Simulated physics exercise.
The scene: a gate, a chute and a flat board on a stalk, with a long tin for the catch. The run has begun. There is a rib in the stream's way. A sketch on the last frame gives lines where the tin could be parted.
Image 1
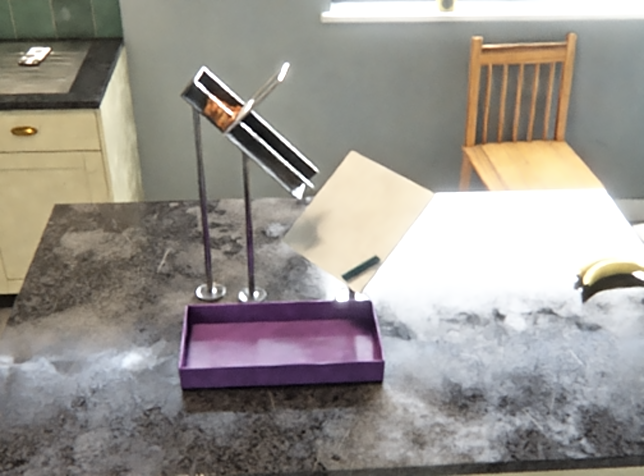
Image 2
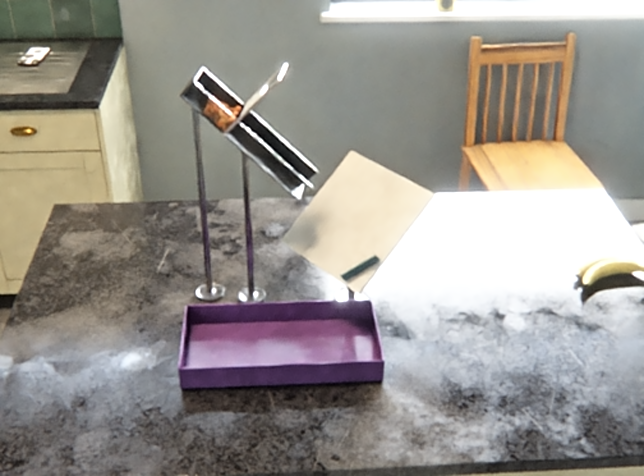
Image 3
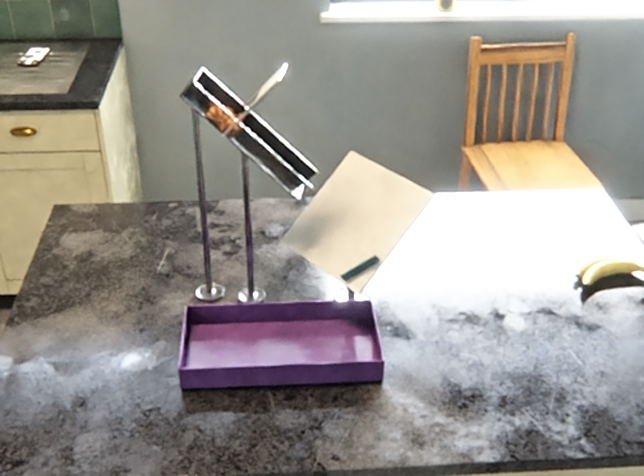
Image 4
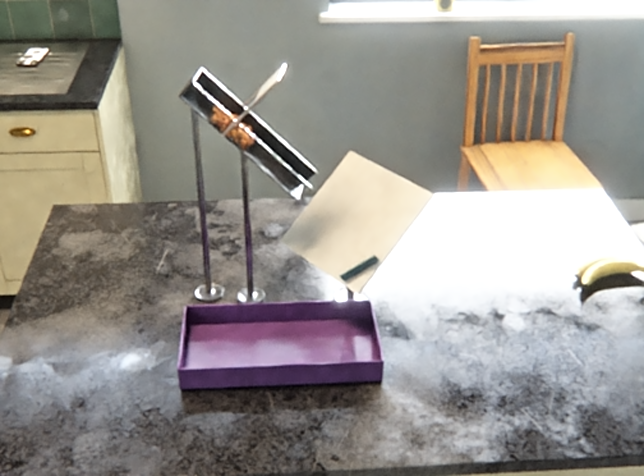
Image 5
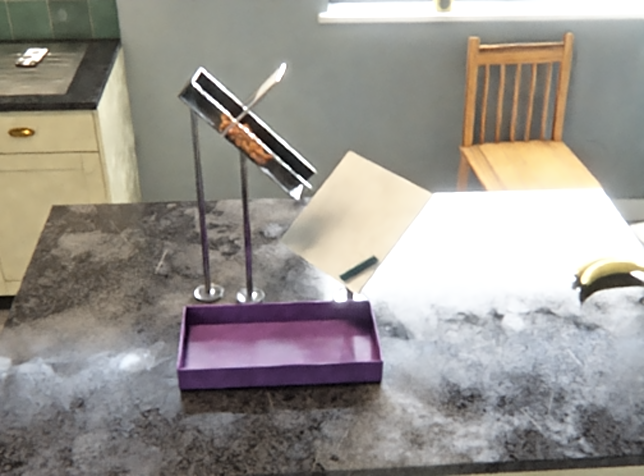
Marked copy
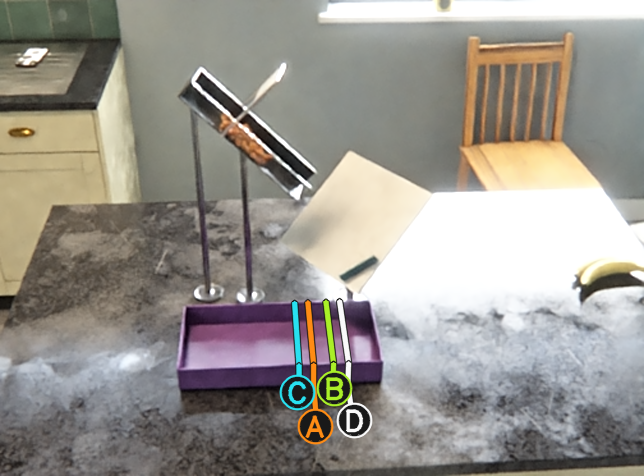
In a kitchen seen from slightly above, a dark mottled countertop stands before a grey wall, with cream cabinets at left and a wooden chair behind at right. A steep chute on two metal posts slopes down rightward toward a tilted beige board, behind a long purple tin, with bananas at the right edge. Brown kibble slides partway down the chute past a pale, slightly shifting stick, while the view stays almost still.
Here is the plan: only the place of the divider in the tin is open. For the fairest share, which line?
A beats the others.
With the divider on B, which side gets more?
Left.
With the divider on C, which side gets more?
More lands on the right.
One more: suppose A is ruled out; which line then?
That would be C.
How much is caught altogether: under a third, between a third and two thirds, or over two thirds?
Over two thirds.
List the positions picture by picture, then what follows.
Load behind the gate (223, 111), bits of cat kibble; lip of the chute (302, 192), sloping fairly steeply, in the first picture.
Middle of the board (355, 218), tilted fairly steeply; middle of its low edge (318, 266); of its high edge (391, 171), in the second picture.
Front corners of the tin (179, 368) and (384, 360), empty; front of the load (238, 129), in the third picture.
Middle of the load (236, 125); its front (251, 140), roughly a quarter of the way to the lip; rib from (375, 255) to (339, 276), in the fourth picture.
Middle of the load (248, 138); its front (270, 157), roughly half of the way to the lip, in the fifth picture.
On the marked copy, line A crosses the front rim at (313, 363); line B crosses the front rim at (333, 363); line C crosses the front rim at (298, 364); line D crosses the front rim at (348, 362).
If A is chosen, of what is caught, roughly half on the left of the divider, roughly half on the right.
If B is chosen, of what is caught, almost all on the left of the divider, just a few on the right.
If C is chosen, of what is caught, roughly a quarter on the left of the divider, the larger part on the right.
If D is chosen, of what is caught, every piece on the left of the divider, not one piece on the right.
